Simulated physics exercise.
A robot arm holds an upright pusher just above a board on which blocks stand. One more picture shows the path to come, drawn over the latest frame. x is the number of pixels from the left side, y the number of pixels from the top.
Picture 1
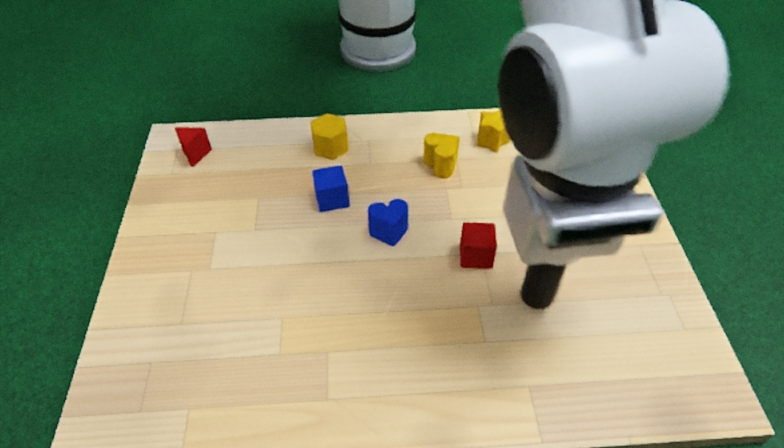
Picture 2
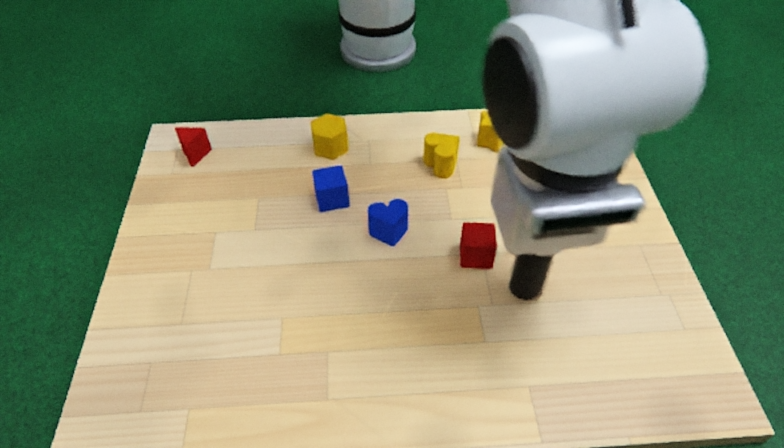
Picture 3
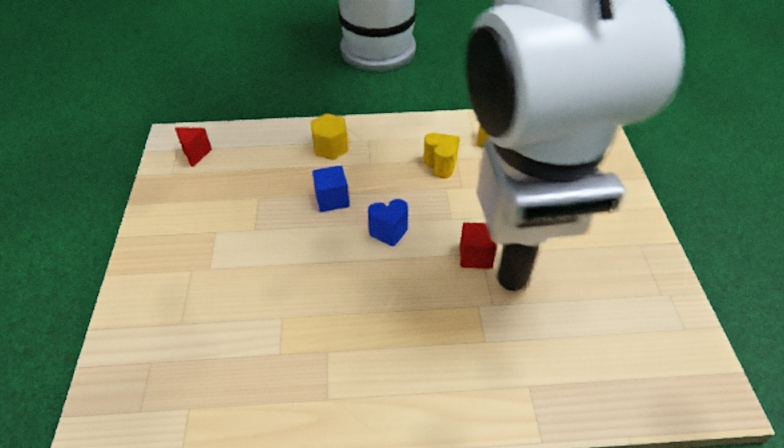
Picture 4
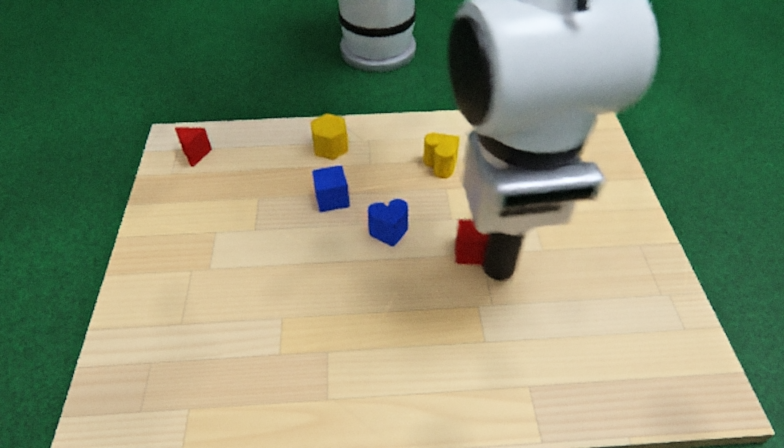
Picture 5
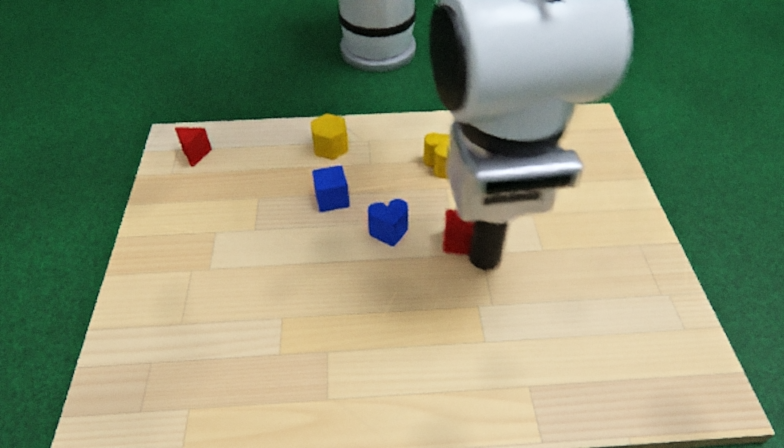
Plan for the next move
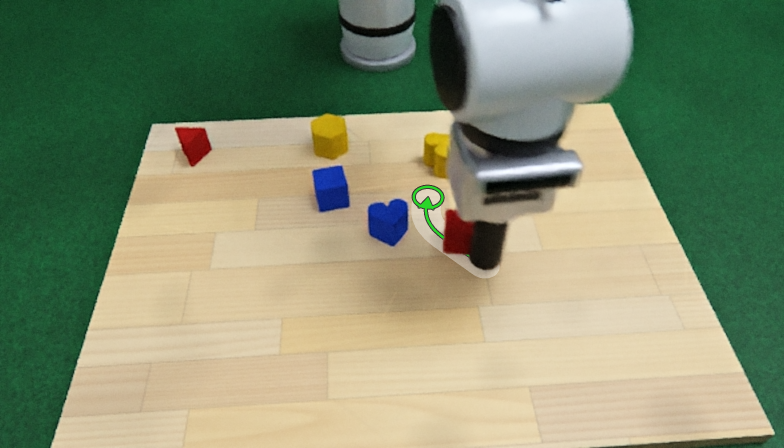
The footage shows a robot arm moving its upright pusher left and slightly away over a wooden board of red, blue and yellow blocks, then nudging the red four-sided block a short way toward the blue heart-shaped block.
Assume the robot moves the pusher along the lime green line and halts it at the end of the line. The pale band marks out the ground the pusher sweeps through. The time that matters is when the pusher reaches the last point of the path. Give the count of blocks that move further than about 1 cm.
One block moves.
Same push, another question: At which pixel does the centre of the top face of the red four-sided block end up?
Pixel (412, 158).
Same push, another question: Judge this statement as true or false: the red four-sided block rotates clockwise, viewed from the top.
My answer: True.
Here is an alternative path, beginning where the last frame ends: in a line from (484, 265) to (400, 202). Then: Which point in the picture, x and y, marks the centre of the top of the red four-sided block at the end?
I predict (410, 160).
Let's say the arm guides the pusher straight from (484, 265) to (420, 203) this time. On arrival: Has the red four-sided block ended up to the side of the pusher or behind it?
No
The drawn path runs from (484, 265) by way of (454, 245) and (429, 223) to (428, 197).
What follows on the original path. One third of the way, pusher at (453, 236); red four-sided block at (435, 198), turned 15° clockwise.
Two thirds of the way, pusher at (430, 215); red four-sided block at (419, 177), turned 35° clockwise.
At the end, pusher at (429, 189); blue heart-shaped block not moved; red four-sided block at (412, 158), turned 50° clockwise.
